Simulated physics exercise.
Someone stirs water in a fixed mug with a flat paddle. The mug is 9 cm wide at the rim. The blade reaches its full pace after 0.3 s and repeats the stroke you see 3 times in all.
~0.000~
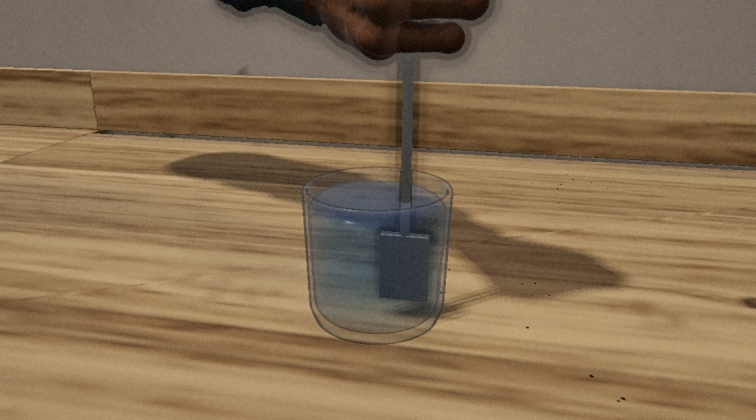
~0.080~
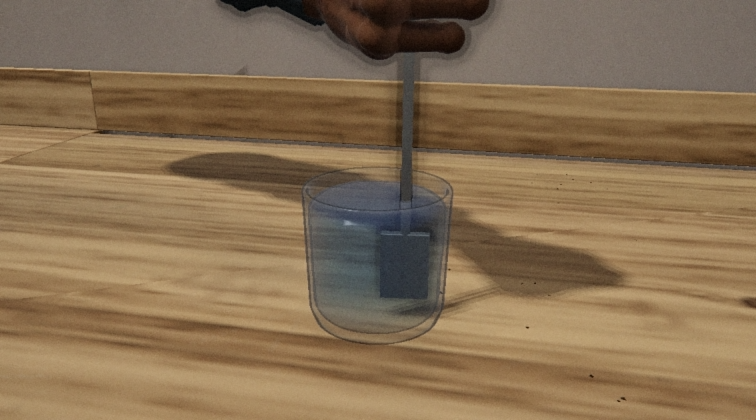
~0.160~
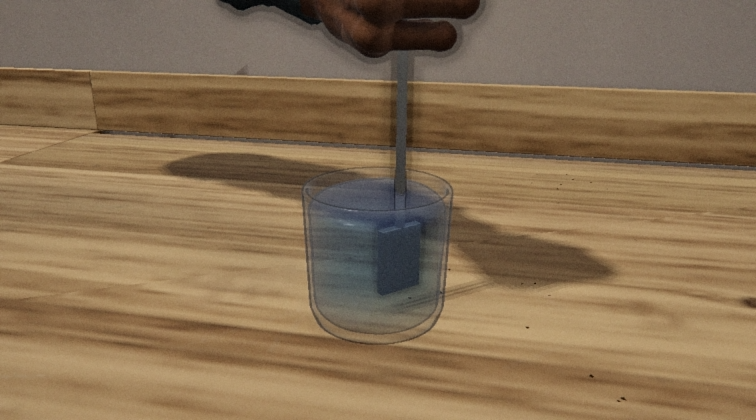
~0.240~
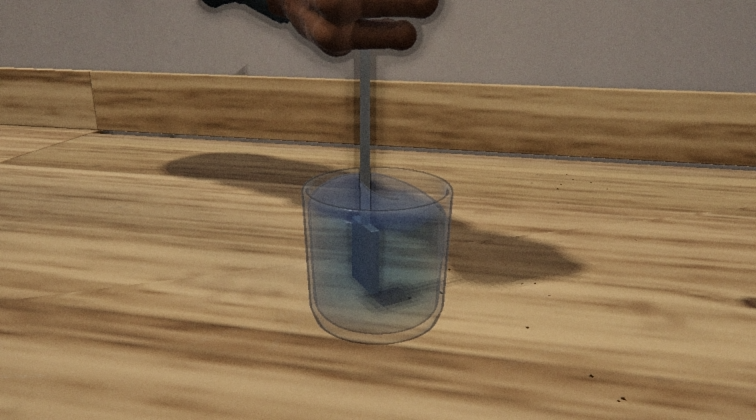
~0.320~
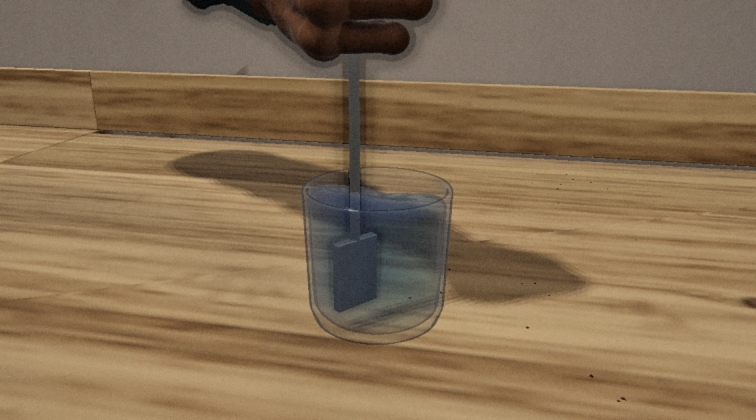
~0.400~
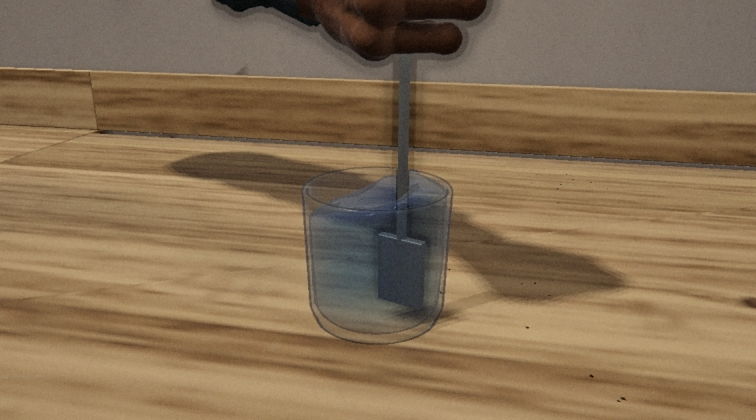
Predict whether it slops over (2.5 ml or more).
This mug slops over.
Then, 0.58 s in, 4 ml is over the rim.
Then, 0.76 s in, 12 ml is over the rim.
Then, 0.94 s in, 22 ml is over the rim.
Then, 1.12 s in, 25 ml is over the rim.
Finally, 26 ml is over the rim.
